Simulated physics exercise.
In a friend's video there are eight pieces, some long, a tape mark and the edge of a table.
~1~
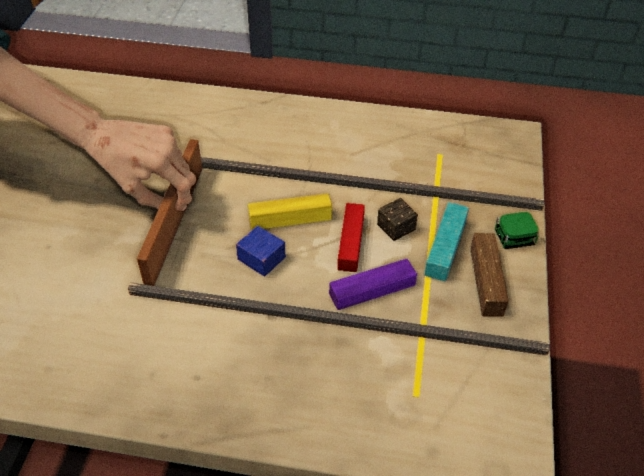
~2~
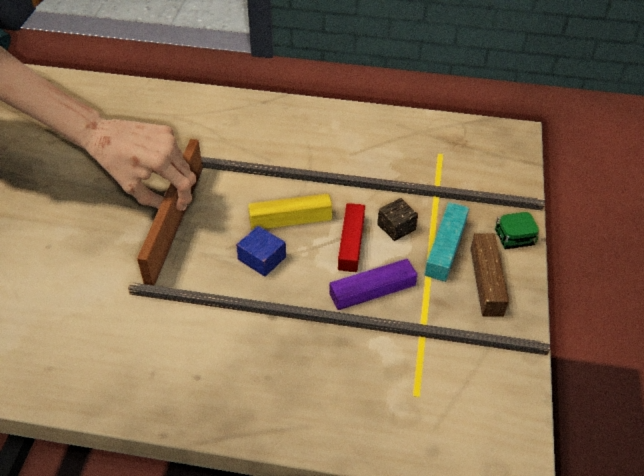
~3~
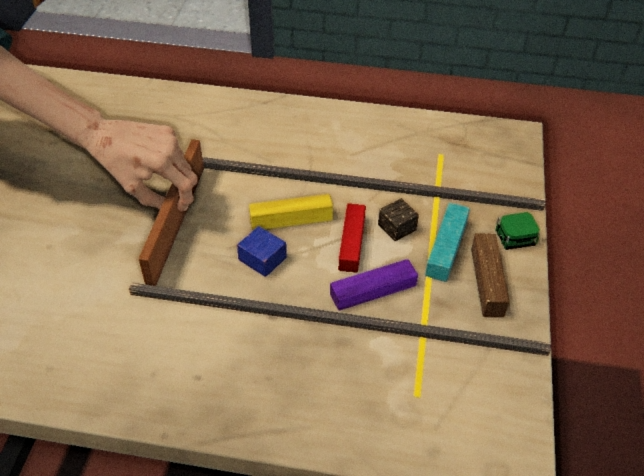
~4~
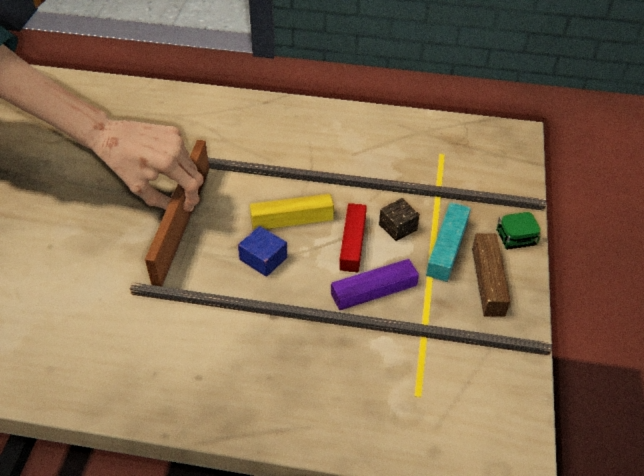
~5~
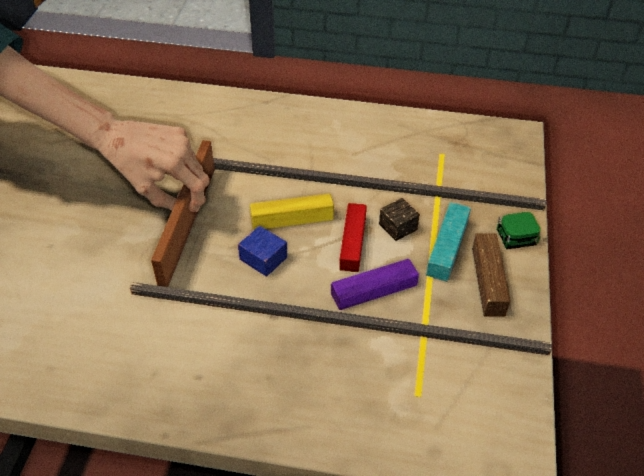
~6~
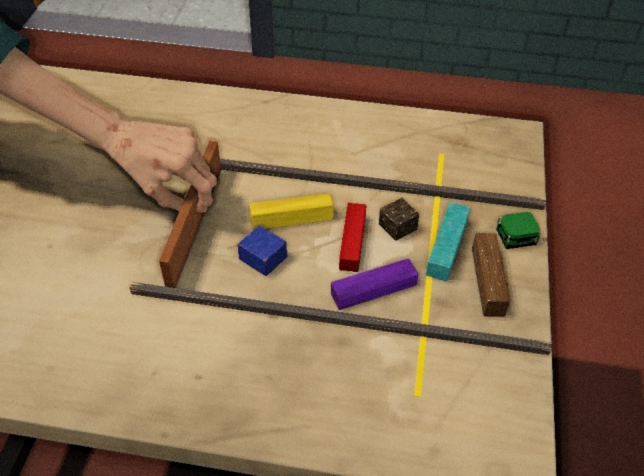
At the start, a hand holds an upright reddish-brown board between two dark rails on a wooden table, with eight scattered pieces to its right and a yellow tape line crossing among them. The hand then slides the board slightly to the right, not touching the pieces, which stay still.
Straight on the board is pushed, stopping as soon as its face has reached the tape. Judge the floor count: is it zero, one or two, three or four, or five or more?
I predict the tally of drops will be nothing.
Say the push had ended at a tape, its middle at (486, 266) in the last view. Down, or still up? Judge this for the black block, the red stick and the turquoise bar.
Well, the black block stays where it is, the red stick stays where it is, and the turquoise bar? It comes off.
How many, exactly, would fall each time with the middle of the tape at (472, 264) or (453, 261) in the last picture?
2, then 1.
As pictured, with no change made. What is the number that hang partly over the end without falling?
The number would be 1.
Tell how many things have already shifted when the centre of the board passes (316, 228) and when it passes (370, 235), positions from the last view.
4, then 6.
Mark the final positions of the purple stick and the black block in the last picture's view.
The first ends close to (472, 299), the second close to (483, 216).
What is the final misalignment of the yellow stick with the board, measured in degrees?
I'd say it's about 0° out of line.
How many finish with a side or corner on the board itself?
My count gives 3.
Soon after, none off yet; green case at rest near (518, 231); brown bar at rest near (490, 274); turquoise bar at rest near (449, 241).
Then, none off yet; green case at rest near (518, 231); brown bar at rest near (490, 274); turquoise bar moving near (454, 241).
At rest, the number that fall off is zero.
